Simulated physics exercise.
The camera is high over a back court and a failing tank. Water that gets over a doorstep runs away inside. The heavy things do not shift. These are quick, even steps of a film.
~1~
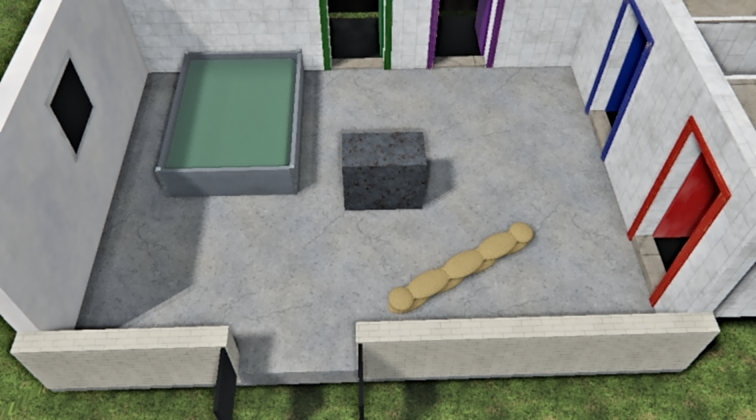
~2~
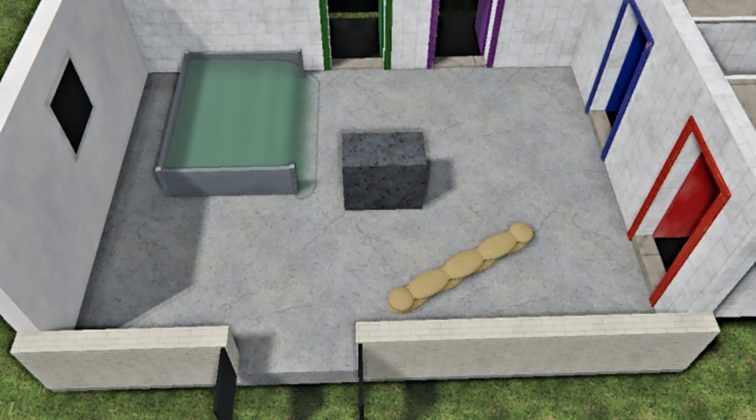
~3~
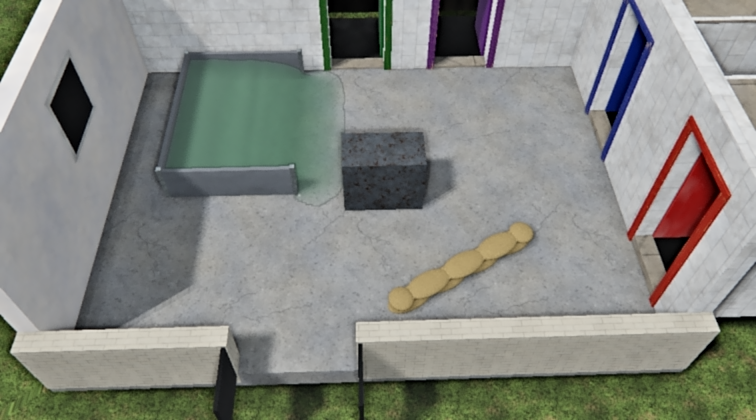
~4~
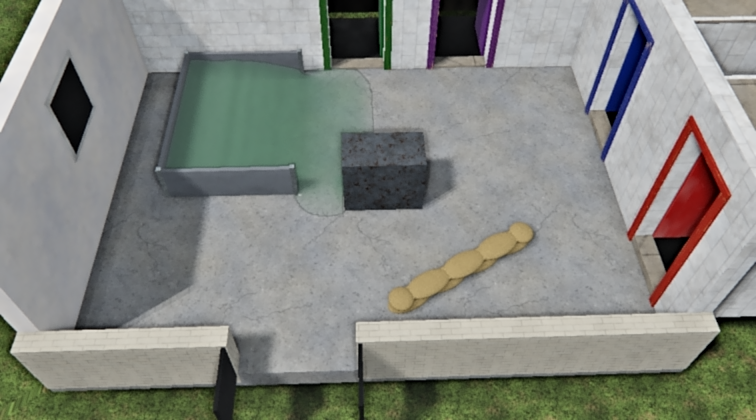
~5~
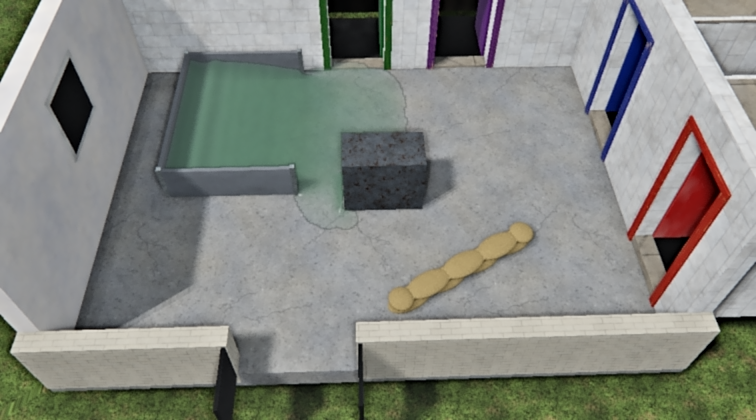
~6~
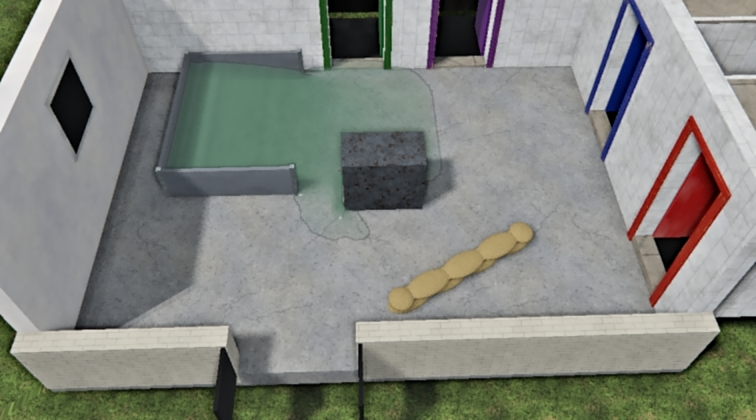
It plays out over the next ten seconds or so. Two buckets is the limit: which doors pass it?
The blue door floods; the red door holds within the limit; the green door floods; the purple door floods.
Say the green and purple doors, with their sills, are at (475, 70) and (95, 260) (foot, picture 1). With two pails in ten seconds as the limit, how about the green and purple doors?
One by one: Green lets more in; purple holds.
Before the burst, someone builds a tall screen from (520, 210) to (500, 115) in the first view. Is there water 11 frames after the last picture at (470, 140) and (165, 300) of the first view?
In turn: Covered, not flooded.
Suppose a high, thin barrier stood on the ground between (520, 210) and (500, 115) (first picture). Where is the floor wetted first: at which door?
I say the one in green.
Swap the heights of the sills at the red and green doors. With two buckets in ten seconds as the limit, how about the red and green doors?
One by one: Red lets more in, green is under.
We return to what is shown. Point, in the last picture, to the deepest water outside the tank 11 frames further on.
Roughly at (566, 79).
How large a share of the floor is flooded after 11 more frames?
Roughly 50 per cent.
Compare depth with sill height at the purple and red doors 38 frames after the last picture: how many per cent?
In turn 210 and 50 per cent.
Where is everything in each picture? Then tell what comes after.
The open tank at (236, 110) is whole and still, in the first picture.
The front is at (304, 194), out from the gap at (297, 124), in the second picture.
The front is at (320, 200), out from the gap at (297, 125), in the third picture.
The front is at (341, 209), out from the gap at (297, 125), in the fourth picture.
Water pours out at (297, 125) and has run to (346, 223), in the fifth picture.
The front is at (405, 69), out from the gap at (297, 126), in the sixth picture.
A moment on, water covers 35 % of the floor; the blue door not reached, the red door not reached, the green door under two buckets in, the purple door wet at the sill, nothing in.
Next, water covers 50 % of the floor; the blue door under two buckets in, the red door not reached, the green door over two buckets in, the purple door under two buckets in.
Then, water covers 55 % of the floor; the blue door far over two buckets in, the red door wet at the sill, nothing in, the green door over two buckets in, the purple door under two buckets in.
Later, water covers 65 % of the floor; the blue door far over two buckets in, the red door wet at the sill, nothing in, the green door over two buckets in, the purple door over two buckets in.
In the end, water covers 85 % of the floor; the blue door far over two buckets in, the red door under two buckets in, the green door over two buckets in, the purple door over two buckets in.
